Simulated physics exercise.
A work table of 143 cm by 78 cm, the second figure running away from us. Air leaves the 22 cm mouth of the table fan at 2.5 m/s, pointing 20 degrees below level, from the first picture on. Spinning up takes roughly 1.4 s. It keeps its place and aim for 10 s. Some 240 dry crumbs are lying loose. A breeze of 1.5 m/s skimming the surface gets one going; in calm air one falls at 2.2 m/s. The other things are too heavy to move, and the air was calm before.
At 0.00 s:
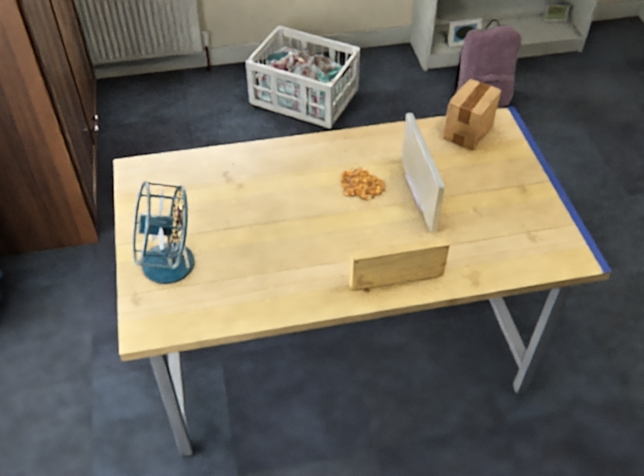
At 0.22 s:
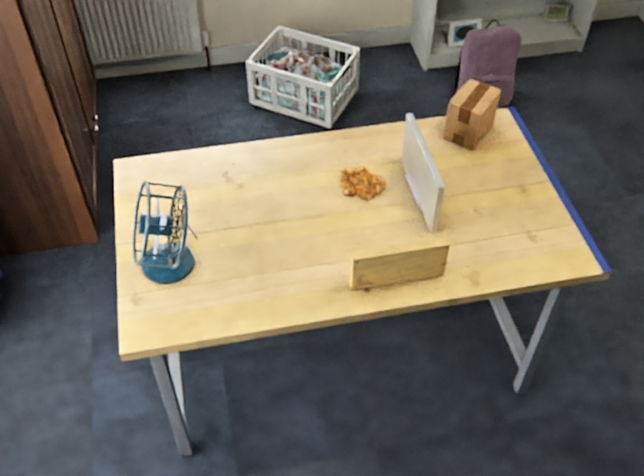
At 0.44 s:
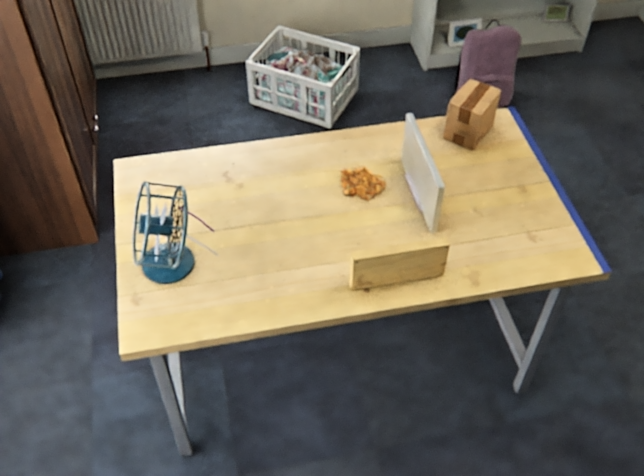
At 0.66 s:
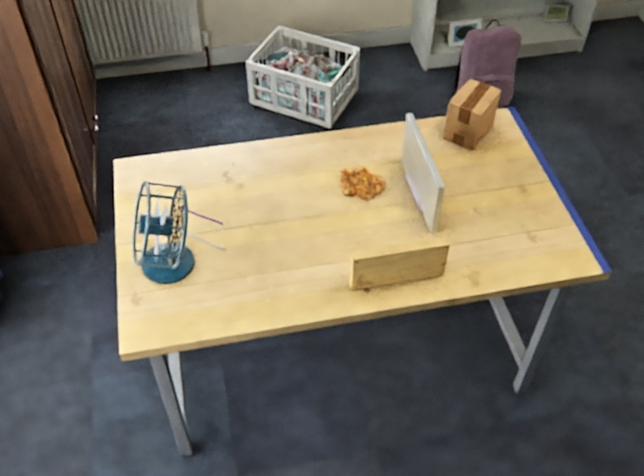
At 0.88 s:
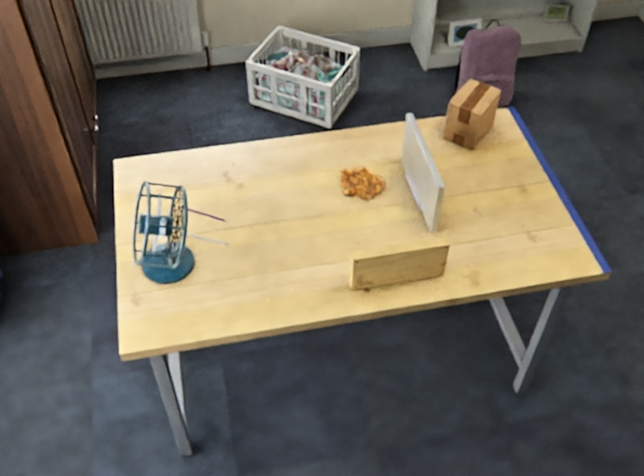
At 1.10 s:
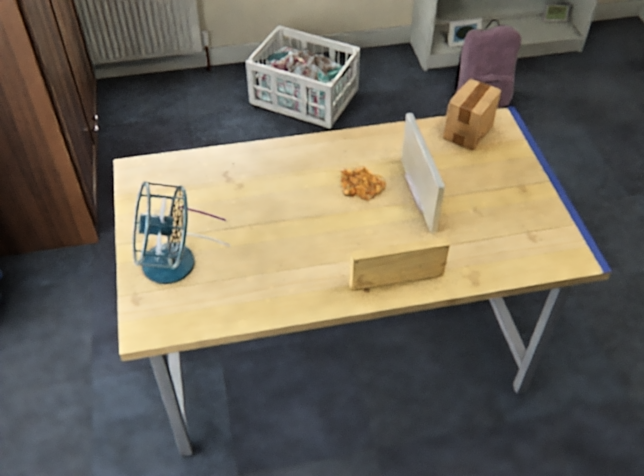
The small blue fan at the left end of the wooden table started up, thin streamers fluttering out from it toward the right, while the pile of orange crumbs and the two upright boards stayed still.
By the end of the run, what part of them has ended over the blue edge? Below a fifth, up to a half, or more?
The share over the blue edge is under a fifth.
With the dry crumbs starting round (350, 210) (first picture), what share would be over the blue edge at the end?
Then about 0 %.
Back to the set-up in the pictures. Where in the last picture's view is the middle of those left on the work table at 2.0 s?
At about (398, 142).
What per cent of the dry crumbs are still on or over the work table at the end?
Near 10 %.
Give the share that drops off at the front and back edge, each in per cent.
About 0 % front, 90 % back.
After 2.0 s, 82 % are on the move or not yet settled, 0 % are over the blue edge; the middle of those still in play is near (397, 136).
After 3.2 s, 15 % are on the move or not yet settled, 0 % are over the blue edge; the middle of those still in play is near (404, 137).
After 5.5 s, 9 % are on the move or not yet settled, 0 % are over the blue edge.
After 10.0 s, at the end, 0 % are over the blue edge.
